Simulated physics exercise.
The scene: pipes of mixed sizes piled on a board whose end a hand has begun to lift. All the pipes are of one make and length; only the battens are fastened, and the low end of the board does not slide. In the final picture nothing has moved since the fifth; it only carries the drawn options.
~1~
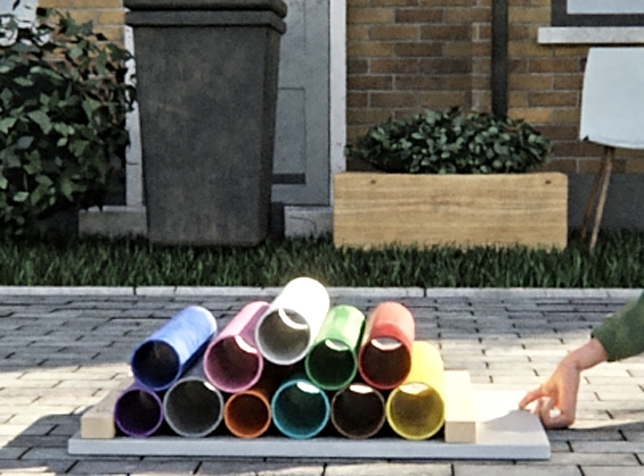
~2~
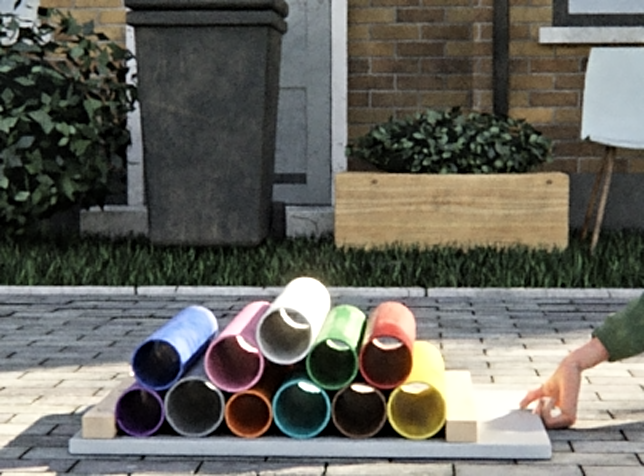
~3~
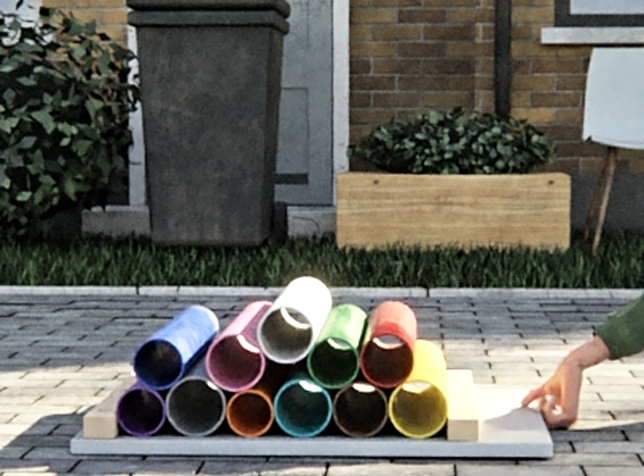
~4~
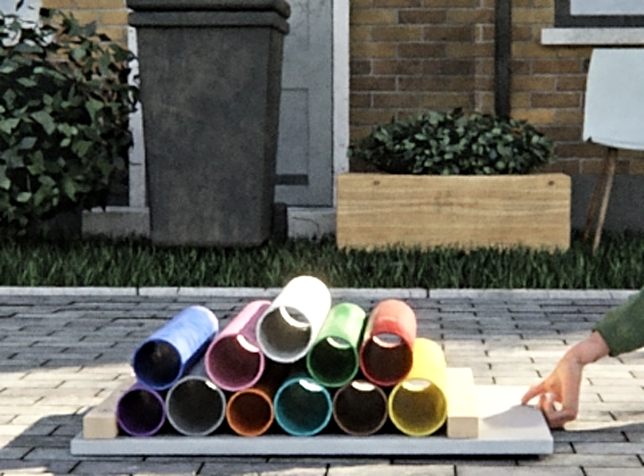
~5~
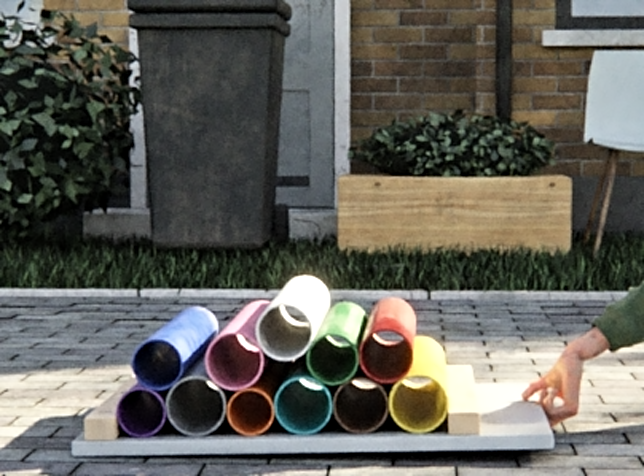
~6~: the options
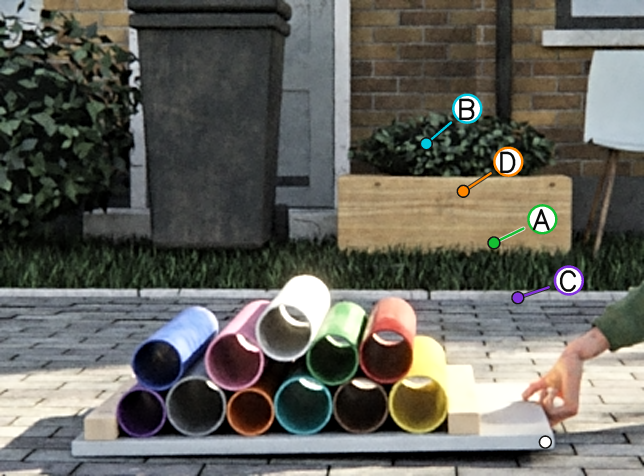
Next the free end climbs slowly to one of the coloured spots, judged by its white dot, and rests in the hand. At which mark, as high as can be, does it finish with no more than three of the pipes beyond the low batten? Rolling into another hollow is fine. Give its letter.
No higher than A.
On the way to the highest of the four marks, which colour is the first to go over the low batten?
It is the blue one.
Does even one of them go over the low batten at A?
At A: Yes.
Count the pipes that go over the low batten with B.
The count is five.
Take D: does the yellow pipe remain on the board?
The yellow pipe: Yes.
On the copy, A at (494, 243); B at (426, 144); C at (518, 298); D at (463, 191); the white dot at (545, 442).
On A. First, board at 16°.
Then, board at 26°.
Finally, board at 26°, one over the low batten (blue).
By contrast, B five over the low batten; C none over the low batten; D five over the low batten.
